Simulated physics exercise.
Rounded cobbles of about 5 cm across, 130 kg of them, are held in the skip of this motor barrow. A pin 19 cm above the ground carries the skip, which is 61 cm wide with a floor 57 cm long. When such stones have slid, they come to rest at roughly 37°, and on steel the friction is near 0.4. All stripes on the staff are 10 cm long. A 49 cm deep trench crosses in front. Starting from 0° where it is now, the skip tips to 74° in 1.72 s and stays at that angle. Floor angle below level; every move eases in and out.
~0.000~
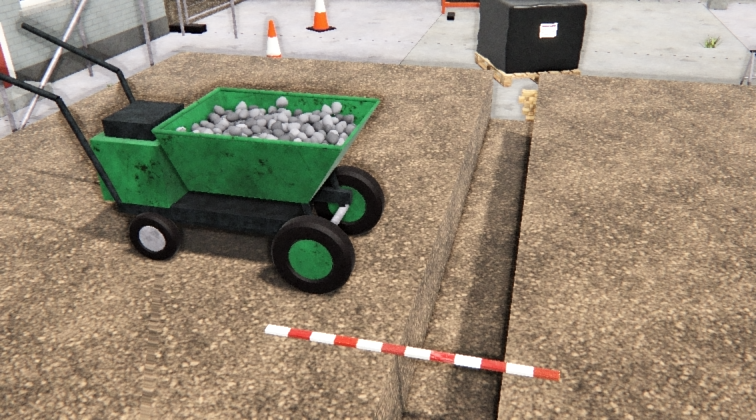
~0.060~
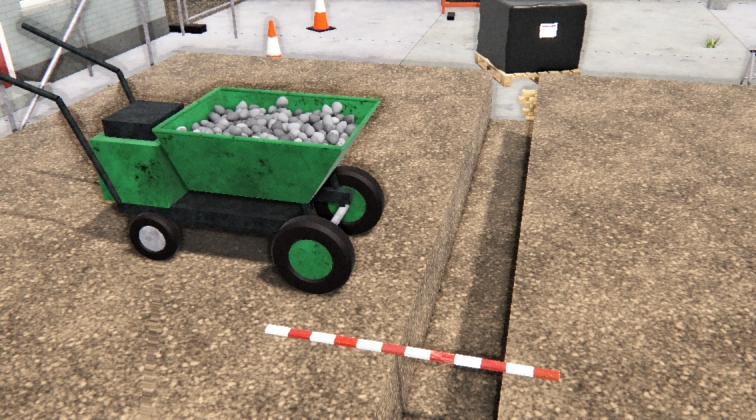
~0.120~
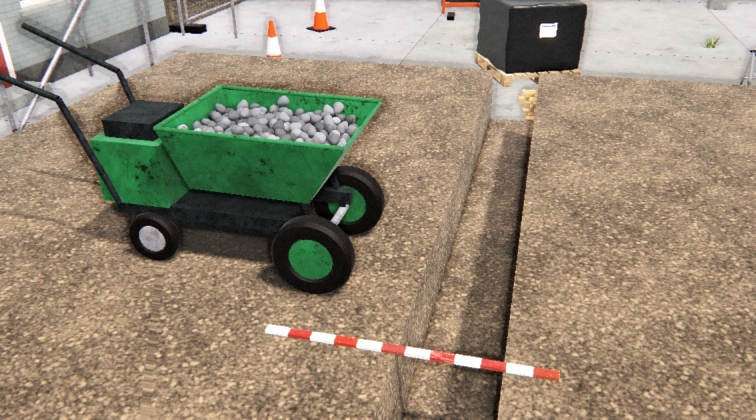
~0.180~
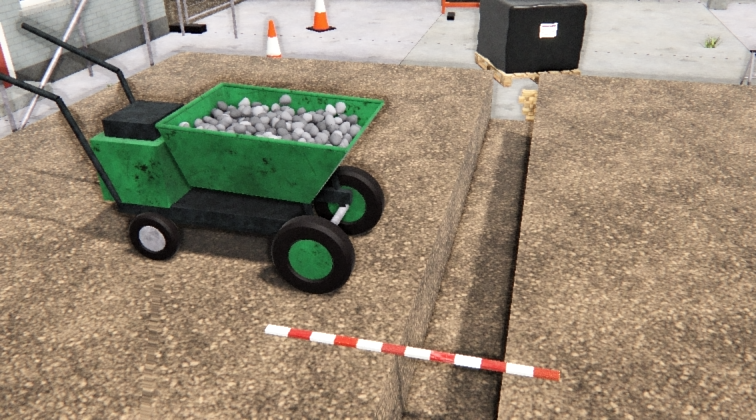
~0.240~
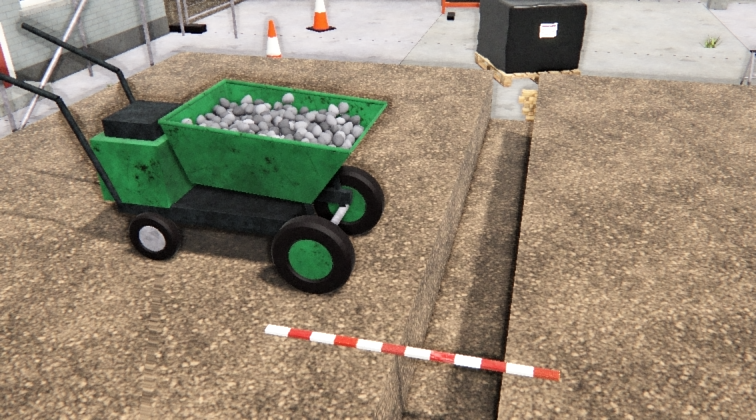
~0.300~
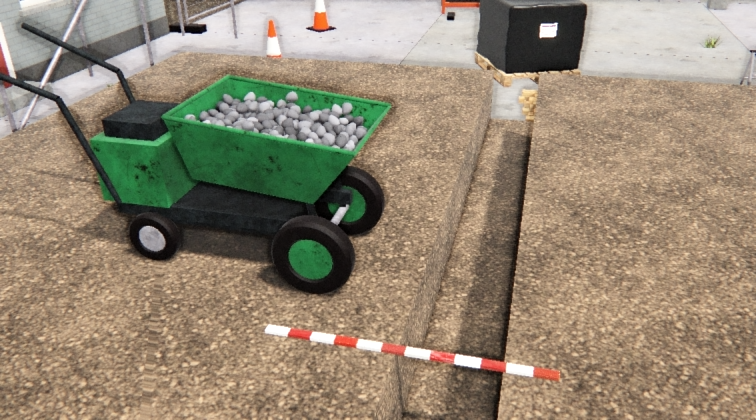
In this clip, a green motor barrow loaded with rounded grey stones stands on brown ground beside a narrow trench, and its skip slowly tilts slightly forward to the right while the stones shift a little within it.
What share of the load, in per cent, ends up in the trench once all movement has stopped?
About 95 per cent.
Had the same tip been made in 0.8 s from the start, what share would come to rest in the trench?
I'd put it at some 75 in a hundred.
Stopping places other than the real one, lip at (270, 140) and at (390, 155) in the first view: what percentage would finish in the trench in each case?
Some 75 and some 45 per cent, in that order.
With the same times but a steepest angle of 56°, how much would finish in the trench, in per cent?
Then about 30 per cent.
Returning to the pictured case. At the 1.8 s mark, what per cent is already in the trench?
Some 45 per cent.
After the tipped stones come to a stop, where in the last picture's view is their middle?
Somewhere around (476, 346) in the last picture.
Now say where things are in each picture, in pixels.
In the first frame, lip at (341, 148), floor tilted 0°, highest stones at (263, 114).
In the second frame, the skip is at 0°, its lip at (342, 149); the top of the load is at (264, 114); the stones move at 0.1 m/s on average.
In the third frame, lip at (344, 149), floor tilted 1°, highest stones at (265, 113); the stones move at 0.1 m/s on average.
In the fourth frame, lip at (346, 150), floor tilted 2°, highest stones at (267, 112); the stones move at 0.2 m/s on average.
In the fifth frame, lip at (350, 152), floor tilted 4°, highest stones at (255, 110); the stones move at 0.3 m/s on average.
In the sixth frame, the skip is at 6°, its lip at (355, 154); the top of the load is at (248, 106); the stones move at 0.3 m/s on average.
After 1.3 s the floor is at 62°; 98 % in the skip, 2 % in the trench; the foremost stones are at (464, 230).
After 1.8 s the floor is at 74°; 52 % in the skip, 45 % in the trench, 4 % past the trench; the foremost stones are at (567, 288).
After 2.2 s the floor is at 74°; 25 % in the skip, 70 % in the trench, 5 % past the trench; the foremost stones are at (627, 292).
After 4.1 s the floor is at 74°; 0 % in the skip, 95 % in the trench, 5 % past the trench; the foremost stones are at (644, 277).
